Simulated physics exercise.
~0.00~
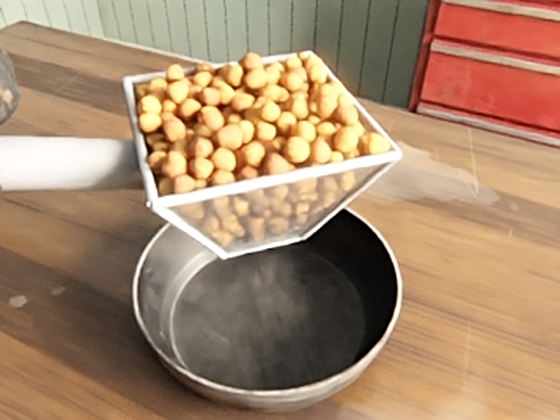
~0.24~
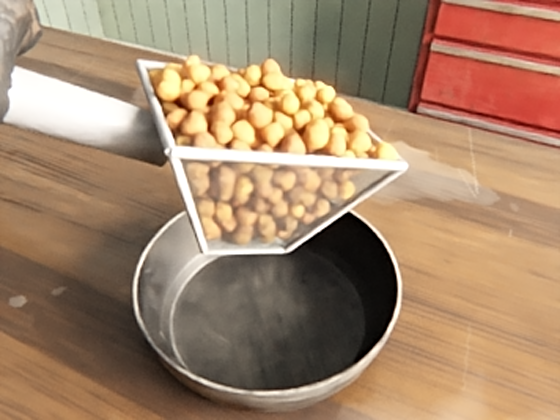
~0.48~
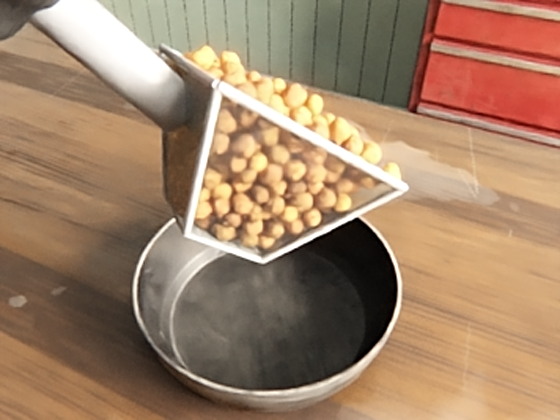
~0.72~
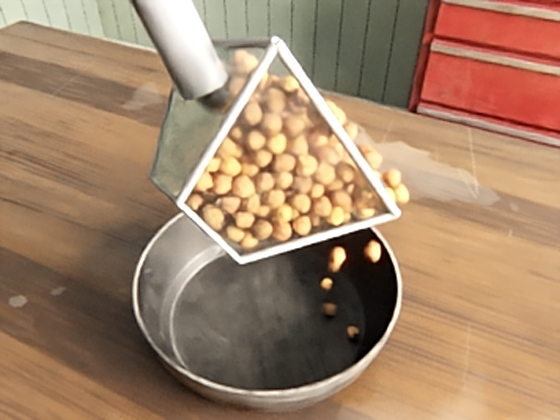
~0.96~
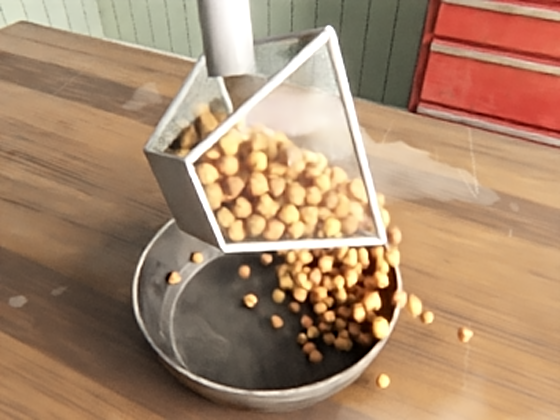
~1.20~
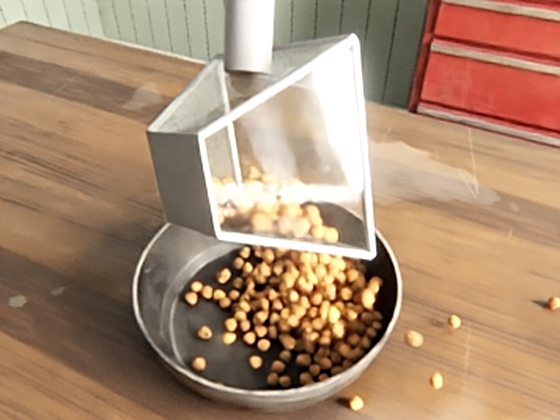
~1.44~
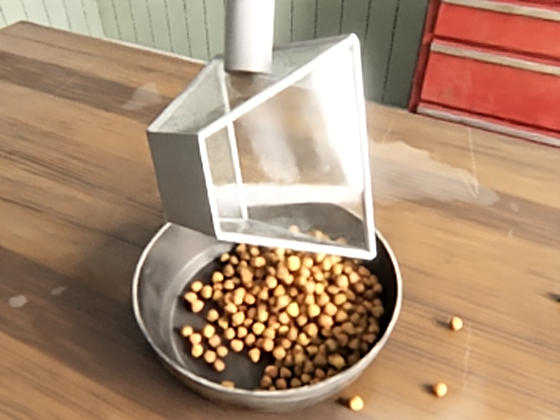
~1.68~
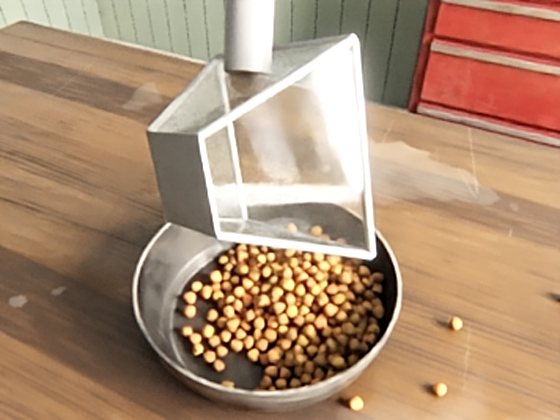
The clip shows a clear-sided scoop of roasted chickpeas tilting steadily over a round metal pan on a wooden table until they pour out, a few scattering onto the tabletop; the emptied scoop stays tipped above the pan, where most of the chickpeas lie heaped.
